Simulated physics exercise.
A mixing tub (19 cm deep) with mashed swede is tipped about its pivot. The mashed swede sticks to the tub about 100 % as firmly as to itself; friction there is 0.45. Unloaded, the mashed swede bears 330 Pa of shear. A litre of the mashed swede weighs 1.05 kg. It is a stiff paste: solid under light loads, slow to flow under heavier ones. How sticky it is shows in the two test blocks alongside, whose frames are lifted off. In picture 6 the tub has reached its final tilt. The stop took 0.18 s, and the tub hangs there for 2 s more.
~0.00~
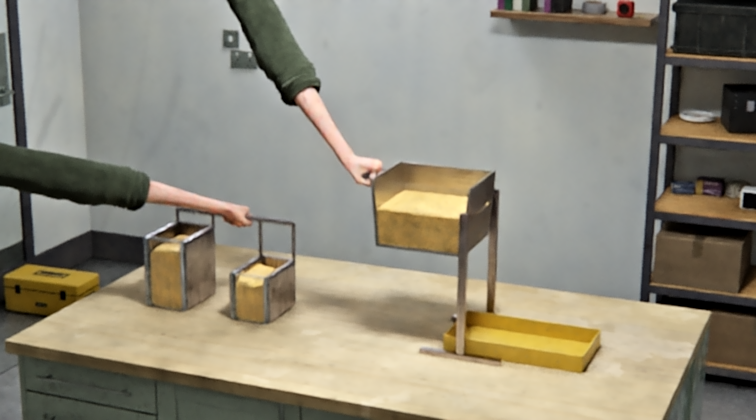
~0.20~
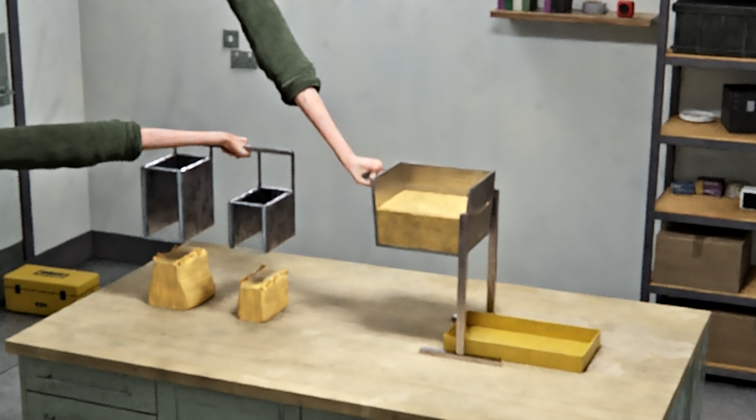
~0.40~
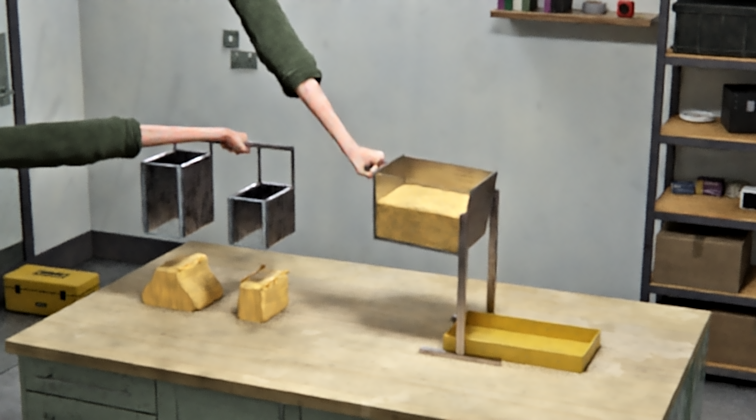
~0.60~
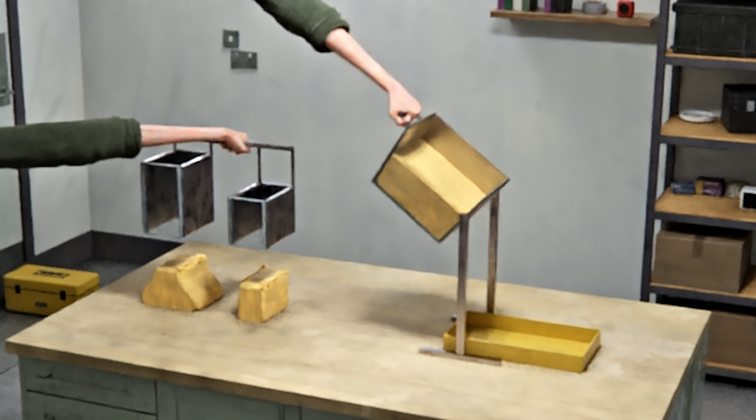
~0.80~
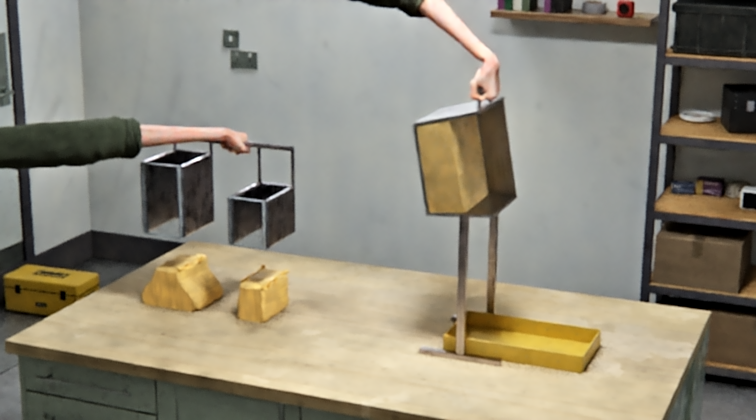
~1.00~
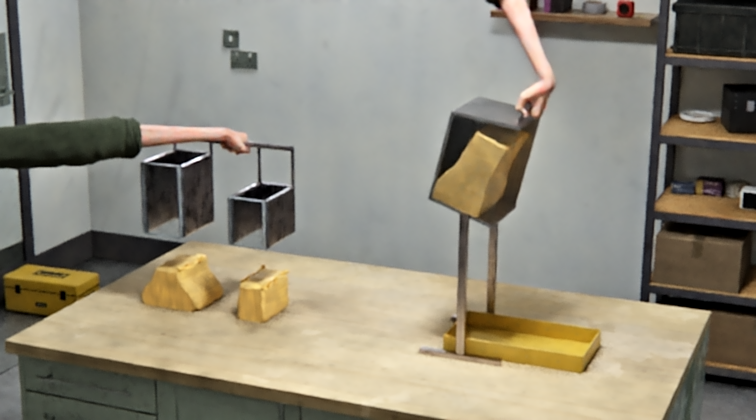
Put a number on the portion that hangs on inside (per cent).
Close to 0 per cent.
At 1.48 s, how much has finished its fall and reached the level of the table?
Some 60 per cent.
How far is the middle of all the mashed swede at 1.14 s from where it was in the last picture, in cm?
Roughly 11 cm.
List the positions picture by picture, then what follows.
In the first picture, handle-side rim at (374, 180), tilt 0 degrees; highest point of the mashed swede at (380, 209); test blocks 19 cm, 12 cm high (left to right).
In the second picture, handle-side rim at (374, 180), tilt 0 degrees; highest point of the mashed swede at (380, 209); test blocks 16 cm, 12 cm high (left to right).
In the third picture, handle-side rim at (376, 173), tilt 4 degrees; highest point of the mashed swede at (381, 203); test blocks 13 cm, 12 cm high (left to right).
In the fourth picture, handle-side rim at (408, 130), tilt 37 degrees; highest point of the mashed swede at (395, 156); test blocks 13 cm, 12 cm high (left to right).
In the fifth picture, handle-side rim at (479, 115), tilt 80 degrees; highest point of the mashed swede at (446, 122); test blocks 13 cm, 12 cm high (left to right).
In the sixth picture, handle-side rim at (519, 131), tilt 104 degrees; highest point of the mashed swede at (475, 133); test blocks 13 cm, 12 cm high (left to right).
By 1.14 s, the tub is at 104 degrees and holds 53 %.
By 1.31 s, the tub is at 104 degrees and holds 33 %.
By 1.48 s, the tub is at 104 degrees and holds 27 %.
By 1.65 s, the tub is at 104 degrees and holds 20 %.
By 3.00 s, at the end, the tub is at 104 degrees and holds 0 %.
